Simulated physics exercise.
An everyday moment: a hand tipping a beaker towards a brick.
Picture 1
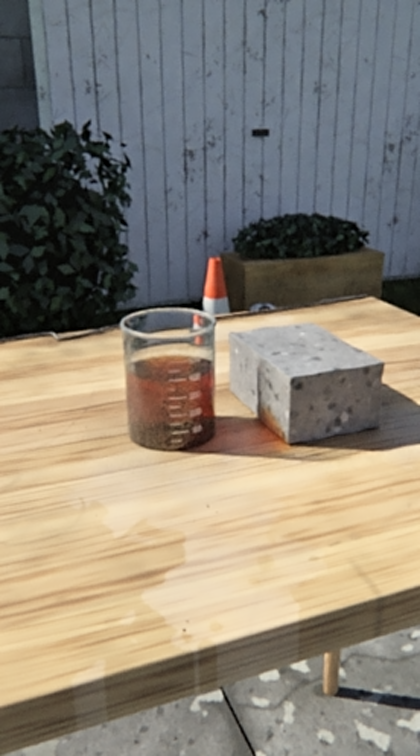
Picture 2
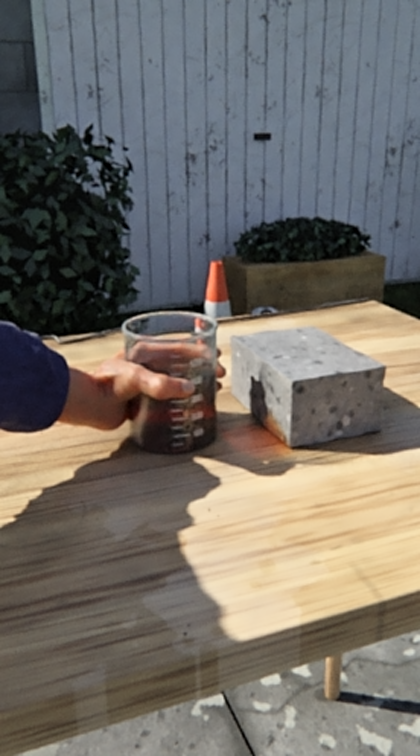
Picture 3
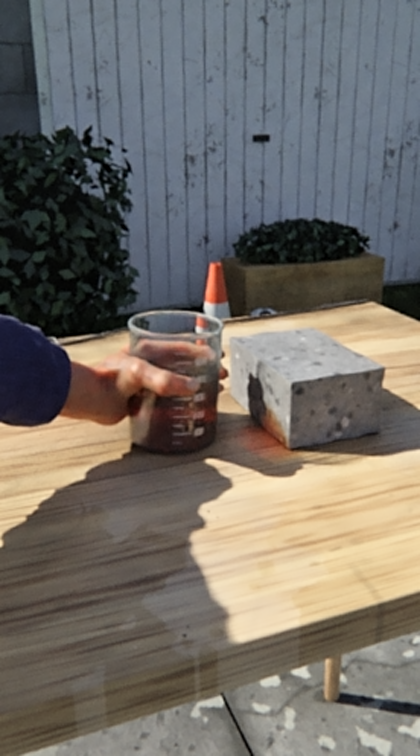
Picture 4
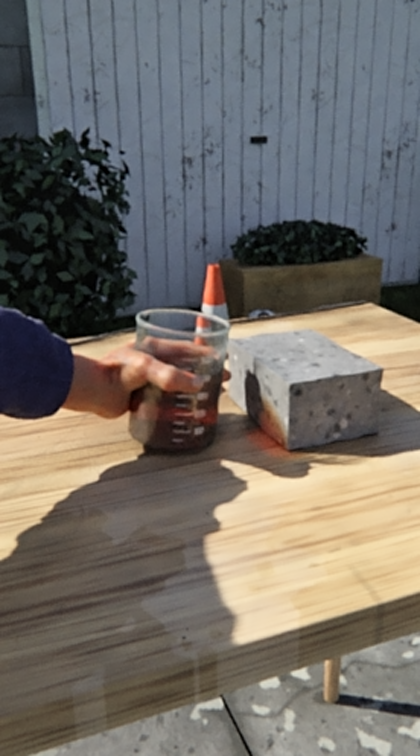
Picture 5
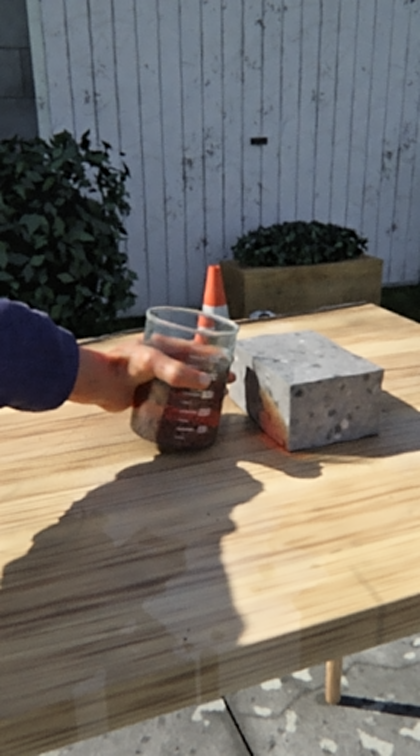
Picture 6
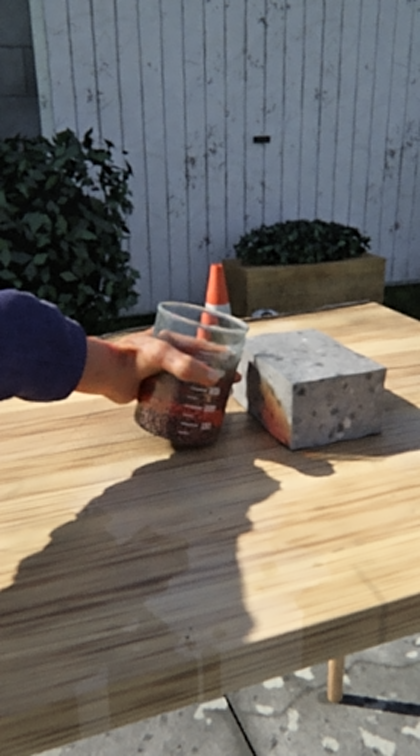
A hand grips a beaker of dark reddish contents and tilts it rightward beside a grey block.
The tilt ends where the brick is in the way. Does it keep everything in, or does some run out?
It keeps everything in.
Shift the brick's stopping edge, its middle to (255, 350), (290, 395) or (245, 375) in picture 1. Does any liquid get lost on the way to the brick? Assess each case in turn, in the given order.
Going through them one by one, I get a clean result, a mess and a clean result.
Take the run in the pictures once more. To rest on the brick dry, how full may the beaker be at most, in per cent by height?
About 80 %.
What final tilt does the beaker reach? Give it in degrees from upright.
35° or thereabouts.
Next, the beaker leans by about 25°; its rim is dry.
After that, the beaker leans by about 30°; its rim is dry.
Finally, the beaker leans by about 35°, against the brick; its rim is dry.
